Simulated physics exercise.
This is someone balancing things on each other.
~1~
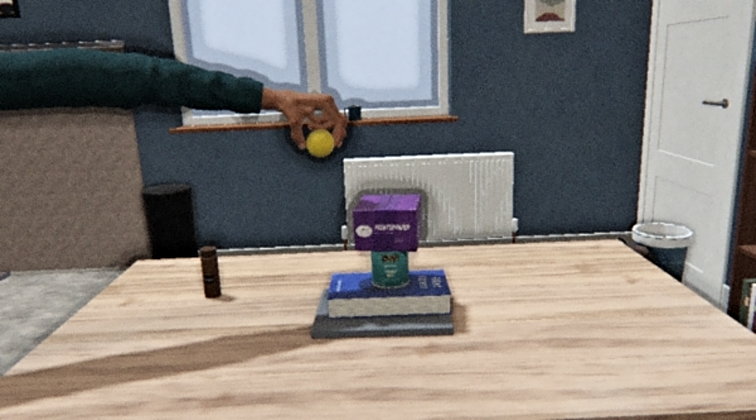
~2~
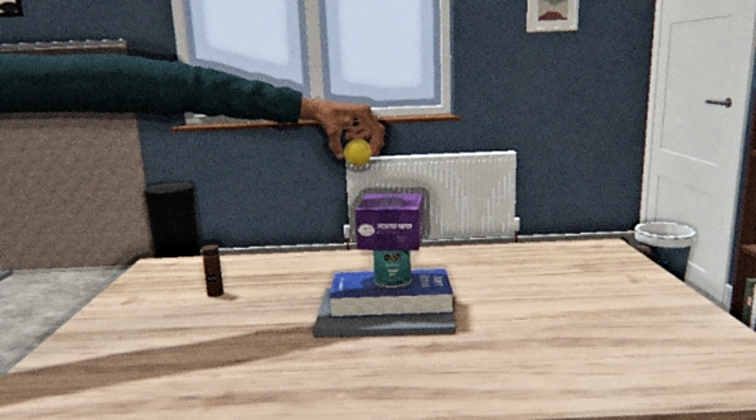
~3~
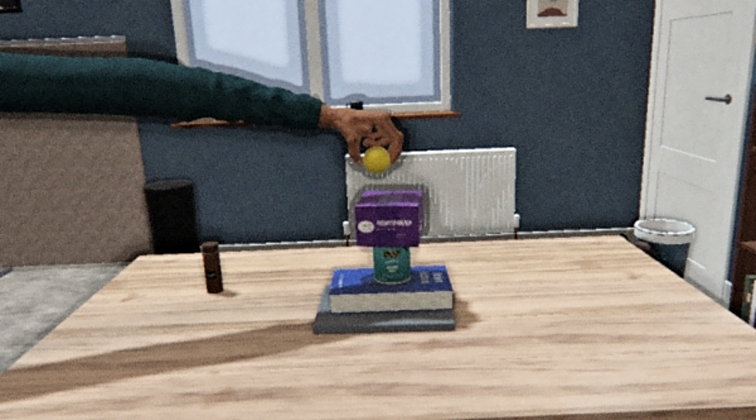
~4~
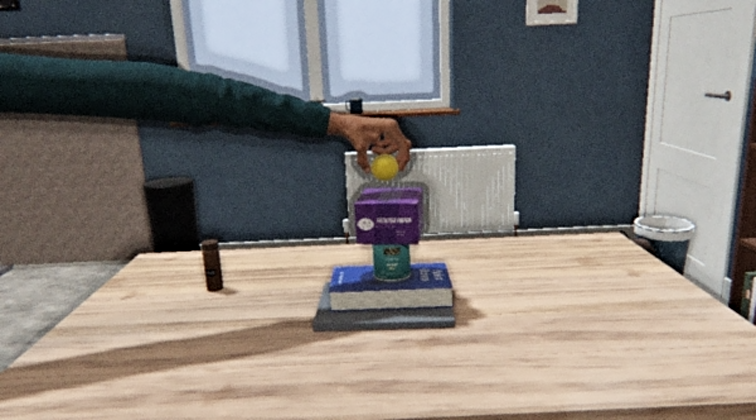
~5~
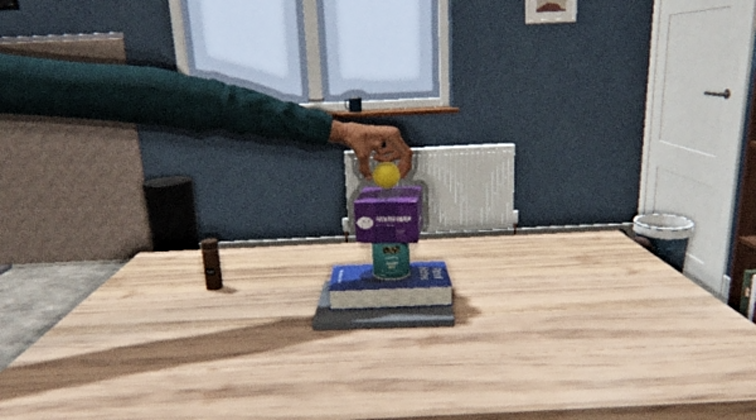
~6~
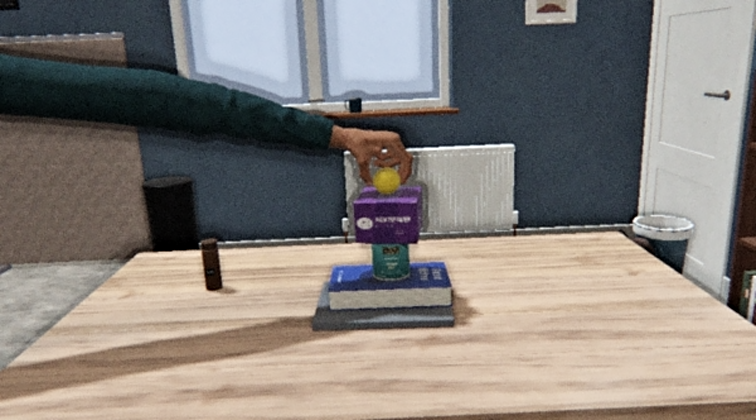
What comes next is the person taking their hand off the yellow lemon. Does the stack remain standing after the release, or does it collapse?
The stack remains standing.
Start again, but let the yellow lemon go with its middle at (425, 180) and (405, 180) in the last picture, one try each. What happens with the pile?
The pile collapses the first time and remains standing the second time.
Then, 0.90 s later than the last frame, all is still.
Then, 2.10 s later than the last frame, yellow lemon resting near (386, 182).
When it is over, all 6 as before. End places, in pixels of the last picture, yellow lemon near (386, 182). The pile holds.
